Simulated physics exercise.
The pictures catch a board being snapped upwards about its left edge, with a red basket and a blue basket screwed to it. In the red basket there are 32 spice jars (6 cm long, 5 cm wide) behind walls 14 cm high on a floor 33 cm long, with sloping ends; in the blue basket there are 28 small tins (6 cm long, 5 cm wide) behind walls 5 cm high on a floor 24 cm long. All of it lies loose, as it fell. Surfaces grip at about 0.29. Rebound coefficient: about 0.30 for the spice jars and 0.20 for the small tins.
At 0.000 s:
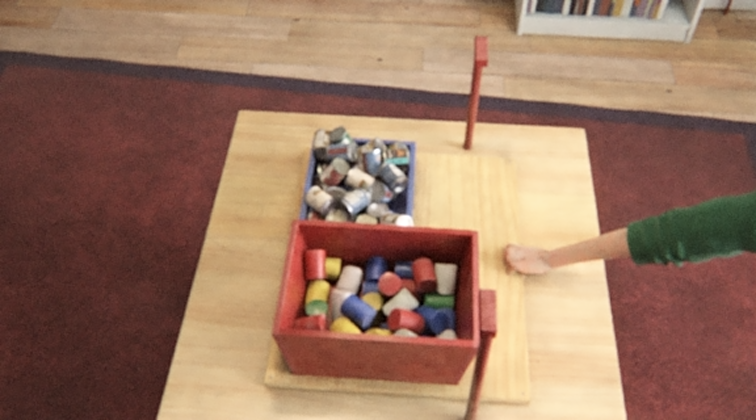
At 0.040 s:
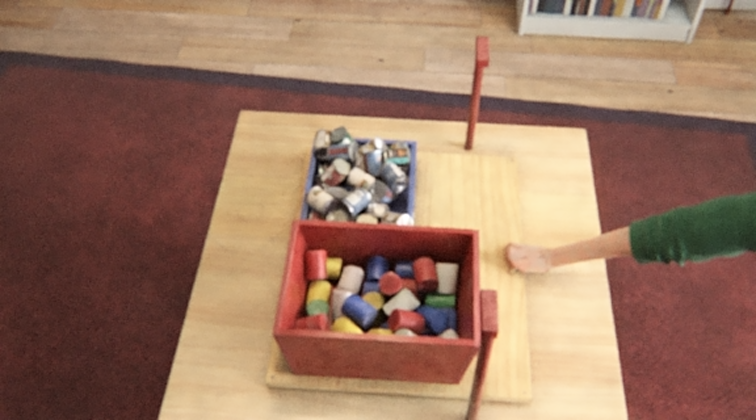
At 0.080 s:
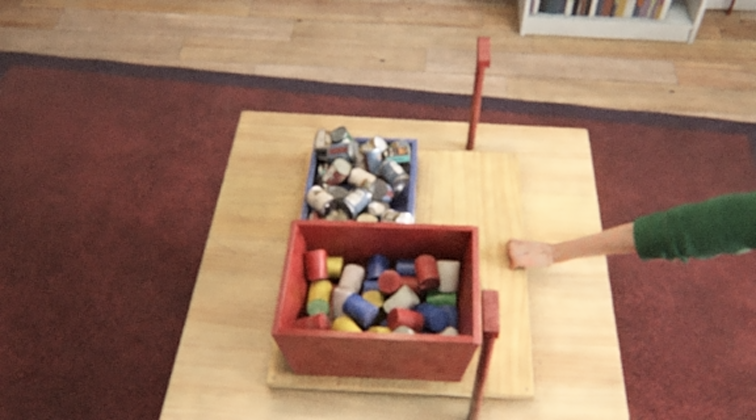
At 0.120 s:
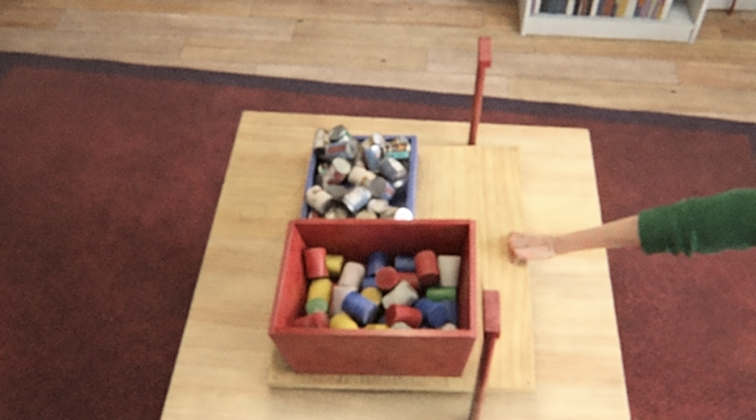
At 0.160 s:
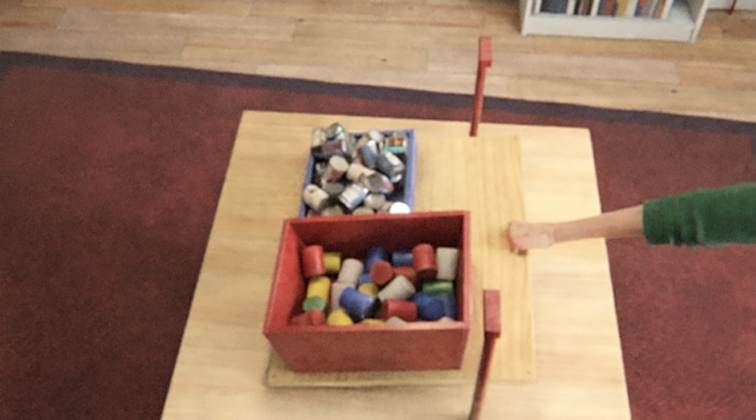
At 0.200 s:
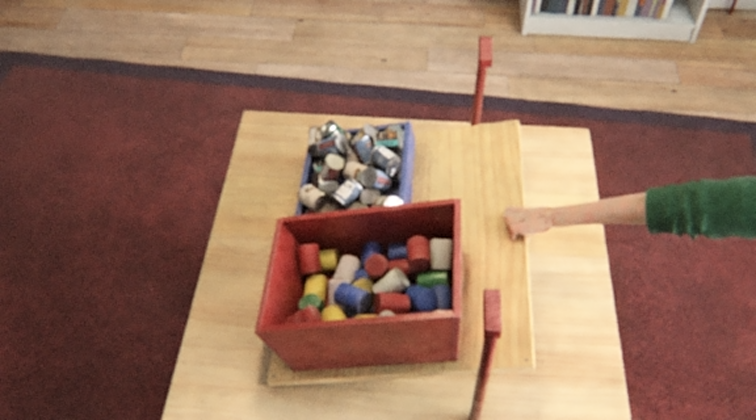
On a wooden table over a dark red carpet, a green-sleeved arm lifting a board's right side, slightly tilting red and blue containers leftward.
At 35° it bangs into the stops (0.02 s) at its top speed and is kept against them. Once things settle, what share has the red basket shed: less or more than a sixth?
Under a sixth of the spice jars leave the red basket.
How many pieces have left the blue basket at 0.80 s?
Out by then, roughly: Blue basket 12.
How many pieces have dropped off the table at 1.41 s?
Roughly 8.
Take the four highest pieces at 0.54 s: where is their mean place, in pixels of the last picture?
Near (312, 243).
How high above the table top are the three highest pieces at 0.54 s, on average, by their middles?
Roughly 28 cm.
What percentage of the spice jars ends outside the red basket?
About 5 per cent.
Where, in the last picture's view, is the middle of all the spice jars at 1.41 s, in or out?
Near (296, 283).
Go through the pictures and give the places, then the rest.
In the first picture (we follow the rim corner now nearest the camera, unless another is named), red basket at (474, 344); blue basket (by its farthest rim corner) at (318, 138); tilt 0°; nothing out yet.
In the second picture, red basket at (475, 343); blue basket at (319, 138); tilt 1°.
In the third picture, red basket at (474, 340); blue basket at (320, 138); tilt 2°.
In the fourth picture, red basket at (471, 334); blue basket at (319, 137); tilt 5°.
In the fifth picture, red basket at (464, 325); blue basket at (317, 136); tilt 9°.
In the sixth picture, red basket at (453, 314); blue basket at (314, 135); tilt 14°; nothing out yet.
After 0.30 s, the lift is arrested.
After 0.40 s, tilt 35°; 0 of 32 out of the red basket and 2 of 28 out of the blue basket.
After 0.54 s, tilt 35°; 0 of 32 out of the red basket and 7 of 28 out of the blue basket.
After 0.80 s, tilt 35°; 2 of 32 out of the red basket and 13 of 28 out of the blue basket.
Outcome (at 1.41 s), 2 of 32 out of the red basket and 14 of 28 out of the blue basket. Asked share, 2 of 32, 6 per cent.
